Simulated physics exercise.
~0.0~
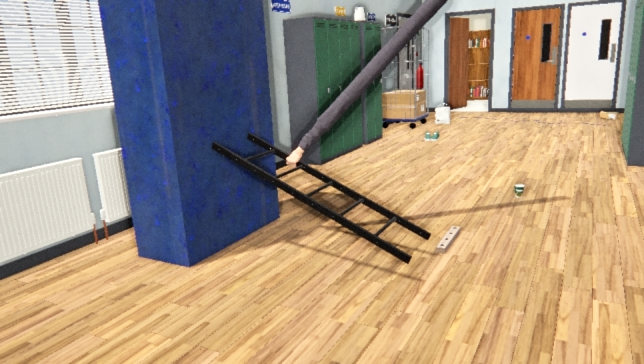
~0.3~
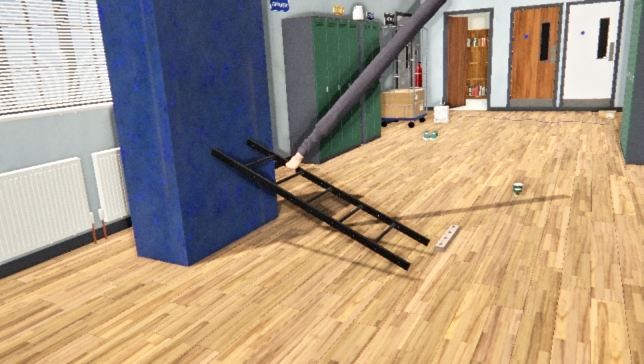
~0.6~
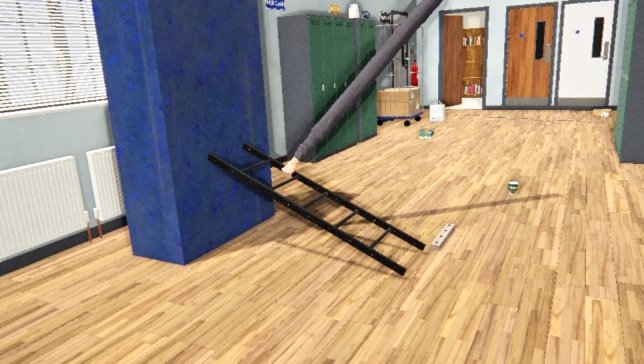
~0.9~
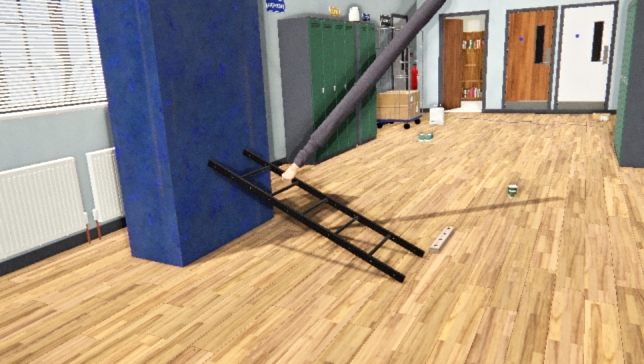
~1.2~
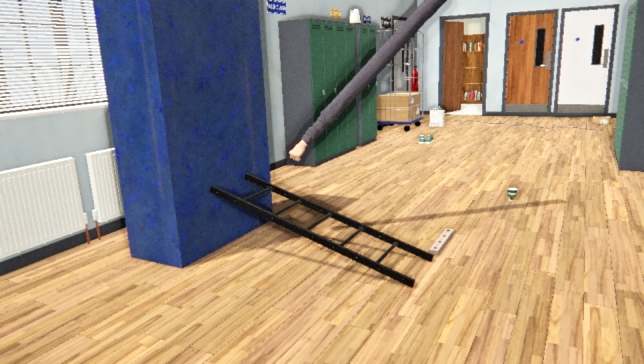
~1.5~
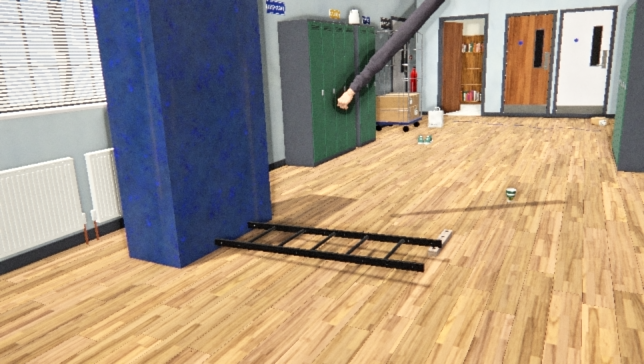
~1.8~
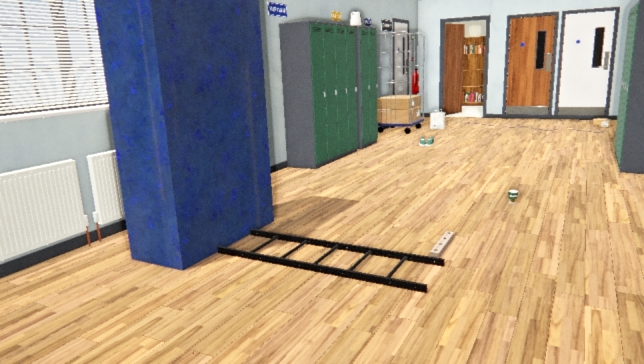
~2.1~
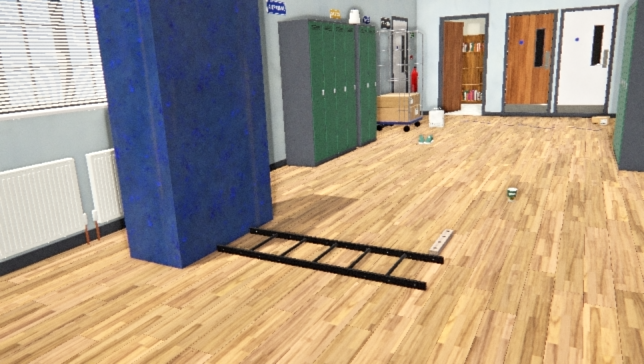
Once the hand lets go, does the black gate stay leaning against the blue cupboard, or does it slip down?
The black gate slips down once the hand lets go, and it ends up lying flat on the floor by the blue cupboard.
